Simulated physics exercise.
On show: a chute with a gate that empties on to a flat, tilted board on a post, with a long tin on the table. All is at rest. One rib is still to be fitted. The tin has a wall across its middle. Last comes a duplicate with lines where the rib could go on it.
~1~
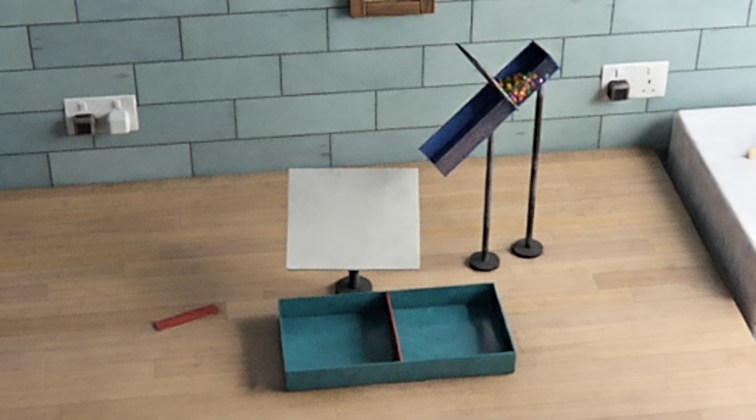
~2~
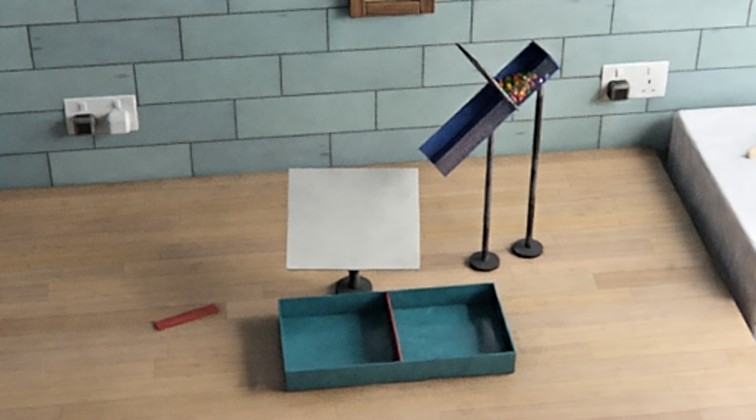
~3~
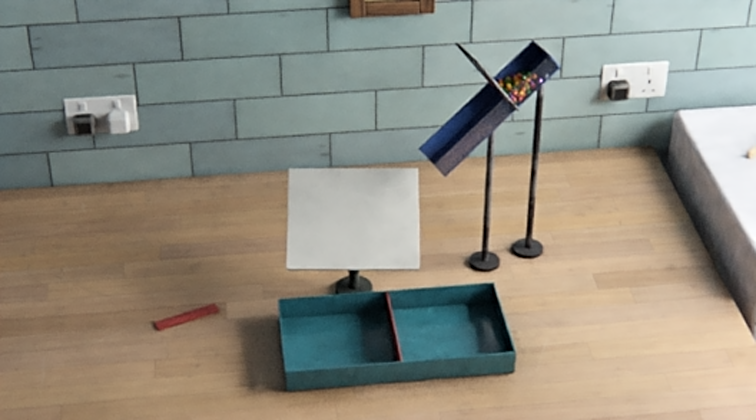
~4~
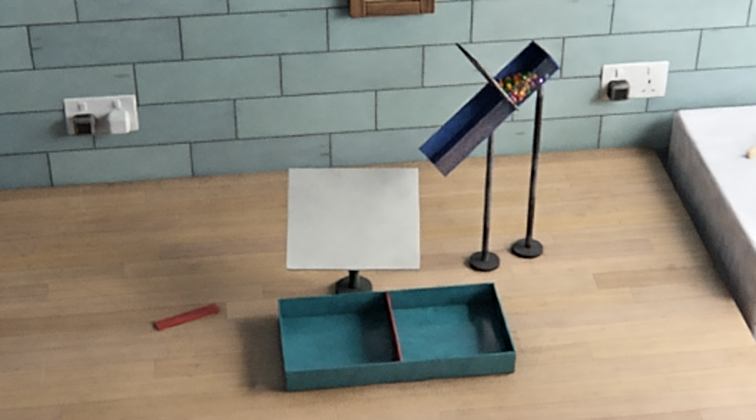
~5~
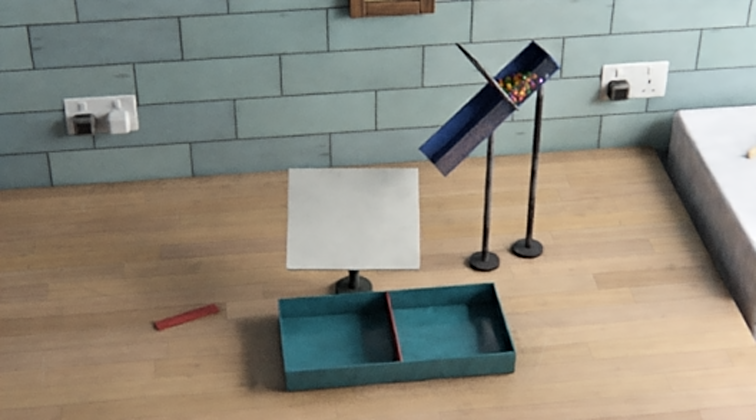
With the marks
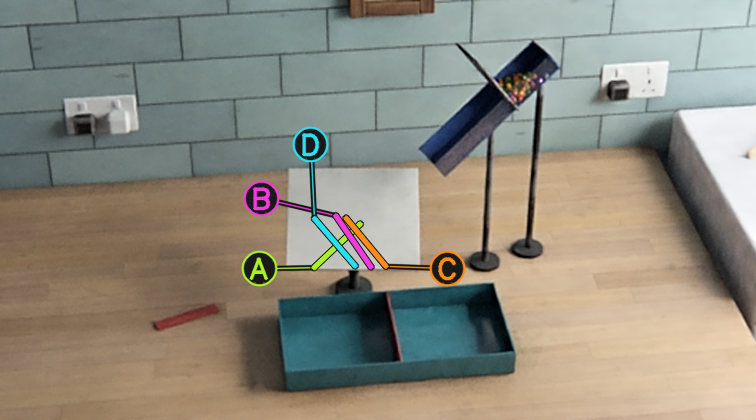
A teal tin with a red middle wall sat on a wooden table before a pale tilted board, while colourful beads rested behind the gate of a raised blue chute, and nothing moved.
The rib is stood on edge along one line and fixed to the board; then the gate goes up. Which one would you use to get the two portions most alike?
B is best.
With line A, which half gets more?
Left.
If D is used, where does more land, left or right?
More lands on the left.
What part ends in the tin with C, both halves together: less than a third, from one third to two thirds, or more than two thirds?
Line C gives more than two thirds.
On the marked copy, line A from (360, 223) to (313, 267); line B from (335, 215) to (371, 267); line C from (345, 217) to (385, 266); line D from (314, 218) to (355, 265).
With A, of what is caught, nearly all in the left half, a stray few in the right.
With B, of what is caught, about two thirds in the left half, about a third in the right.
With C, of what is caught, a small part in the left half, nearly all in the right.
With D, of what is caught, nearly all in the left half, a small part in the right.
